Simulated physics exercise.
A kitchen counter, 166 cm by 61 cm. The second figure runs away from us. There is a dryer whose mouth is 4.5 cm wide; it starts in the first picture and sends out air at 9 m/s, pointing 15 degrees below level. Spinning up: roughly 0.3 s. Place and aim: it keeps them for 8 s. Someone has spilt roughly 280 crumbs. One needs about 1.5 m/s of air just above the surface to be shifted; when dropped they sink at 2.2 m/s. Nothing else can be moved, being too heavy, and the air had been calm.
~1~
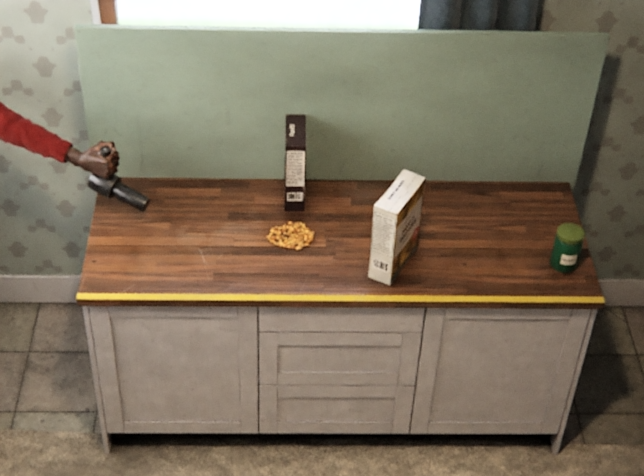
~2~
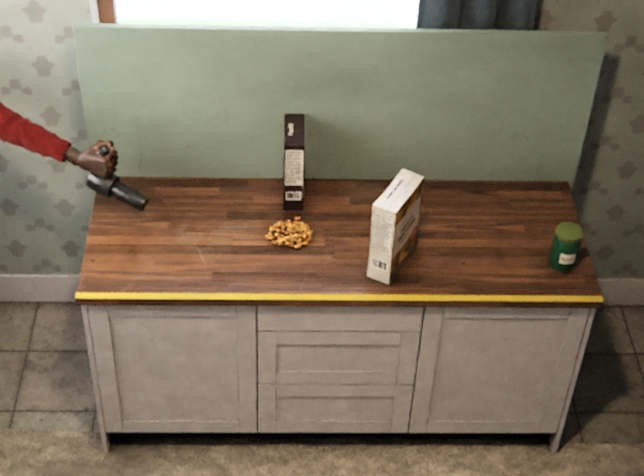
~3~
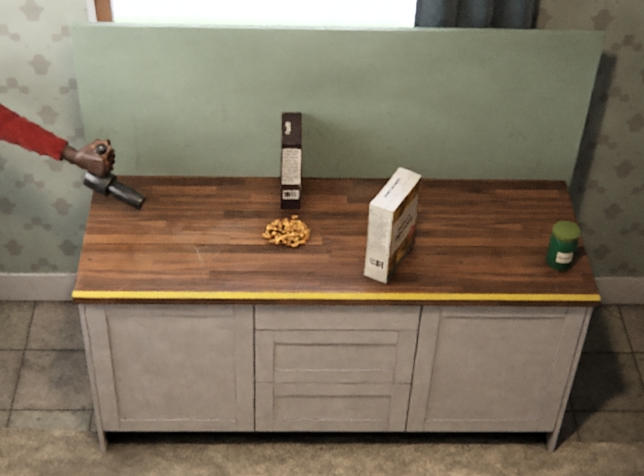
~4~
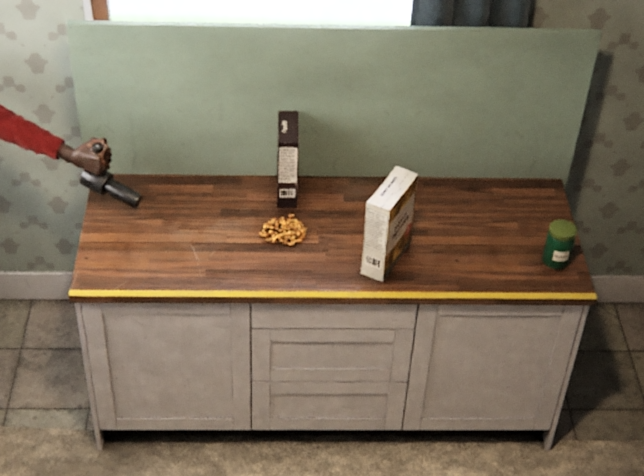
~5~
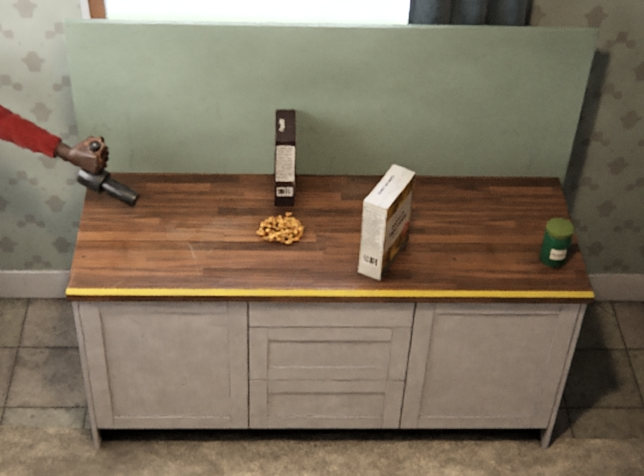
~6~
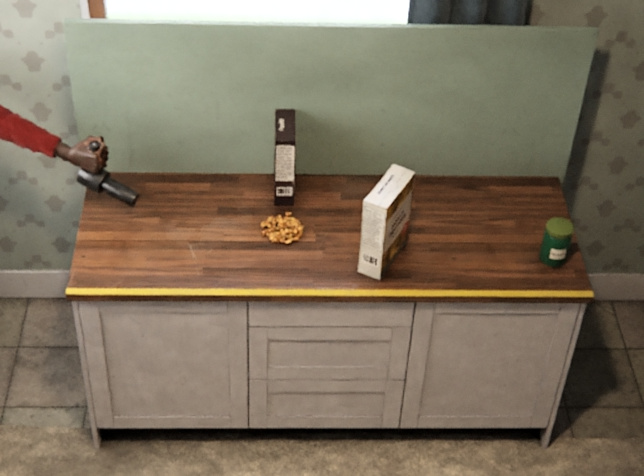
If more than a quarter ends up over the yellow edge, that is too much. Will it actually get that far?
No.
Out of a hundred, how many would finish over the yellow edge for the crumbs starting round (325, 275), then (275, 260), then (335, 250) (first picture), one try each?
Results, one try each: 80 %, 60 %, 0 %.
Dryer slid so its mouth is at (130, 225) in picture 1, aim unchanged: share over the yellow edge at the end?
Then around 0 percent.
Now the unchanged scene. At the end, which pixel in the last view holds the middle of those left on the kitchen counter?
Look near pixel (402, 226) of the last view.
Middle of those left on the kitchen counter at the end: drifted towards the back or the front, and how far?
It has moved to the far side by around 5 cm.
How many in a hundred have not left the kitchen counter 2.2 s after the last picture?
Some 100 per cent.
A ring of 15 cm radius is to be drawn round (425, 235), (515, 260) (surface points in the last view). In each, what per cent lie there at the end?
I would say around 50 % and 0 % respectively.
Then, 1.2 s after the last picture the count stands so, 0 % are over the yellow edge; the middle of those still in play is near (382, 229).
Then, 2.2 s after the last picture the count stands so, 0 % are over the yellow edge; the middle of those still in play is near (391, 228).
Then, 4.1 s after the last picture the count stands so, 0 % are over the yellow edge; the middle of those still in play is near (393, 227).
Then, 7.7 s after the last picture, at the end, 0 % are over the yellow edge; the middle of those still in play is near (402, 226).
